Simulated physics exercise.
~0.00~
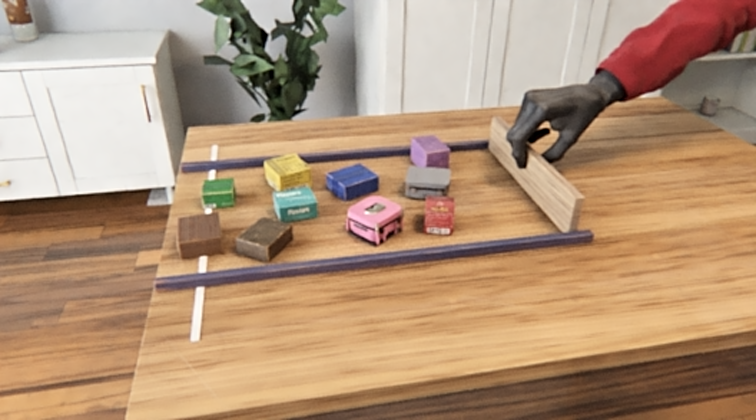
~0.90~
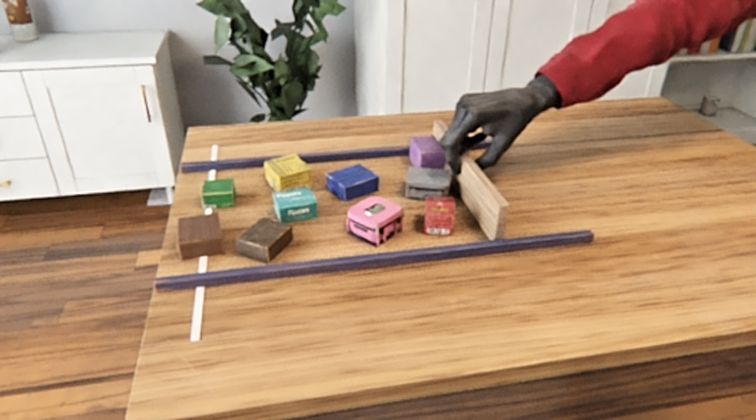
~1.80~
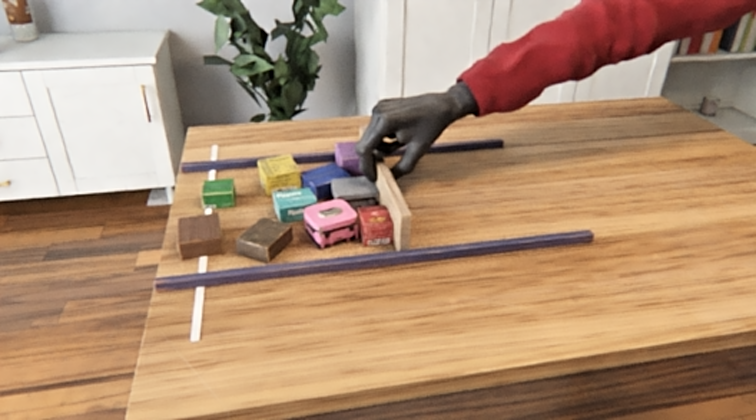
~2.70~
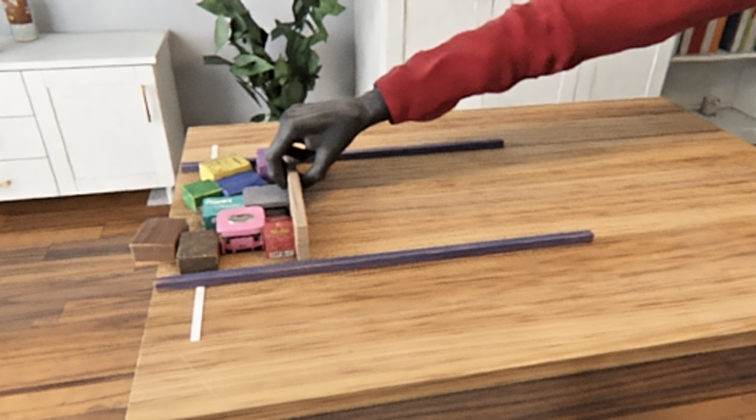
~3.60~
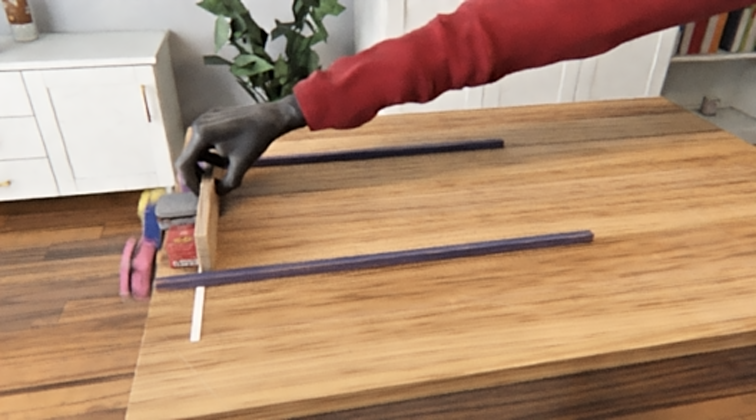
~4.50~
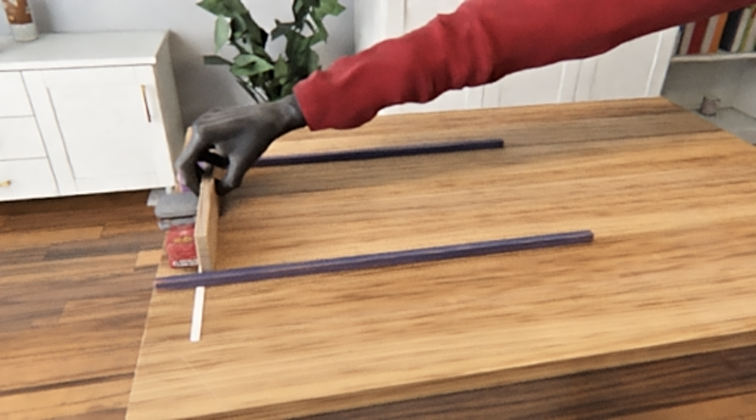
We see a gloved hand push an upright wooden board leftward across a table between two dark rails, gathering small colourful boxes and sweeping them toward the left edge. Most drop off, and the board stops by the white tape with a grey box and a red one beside it.
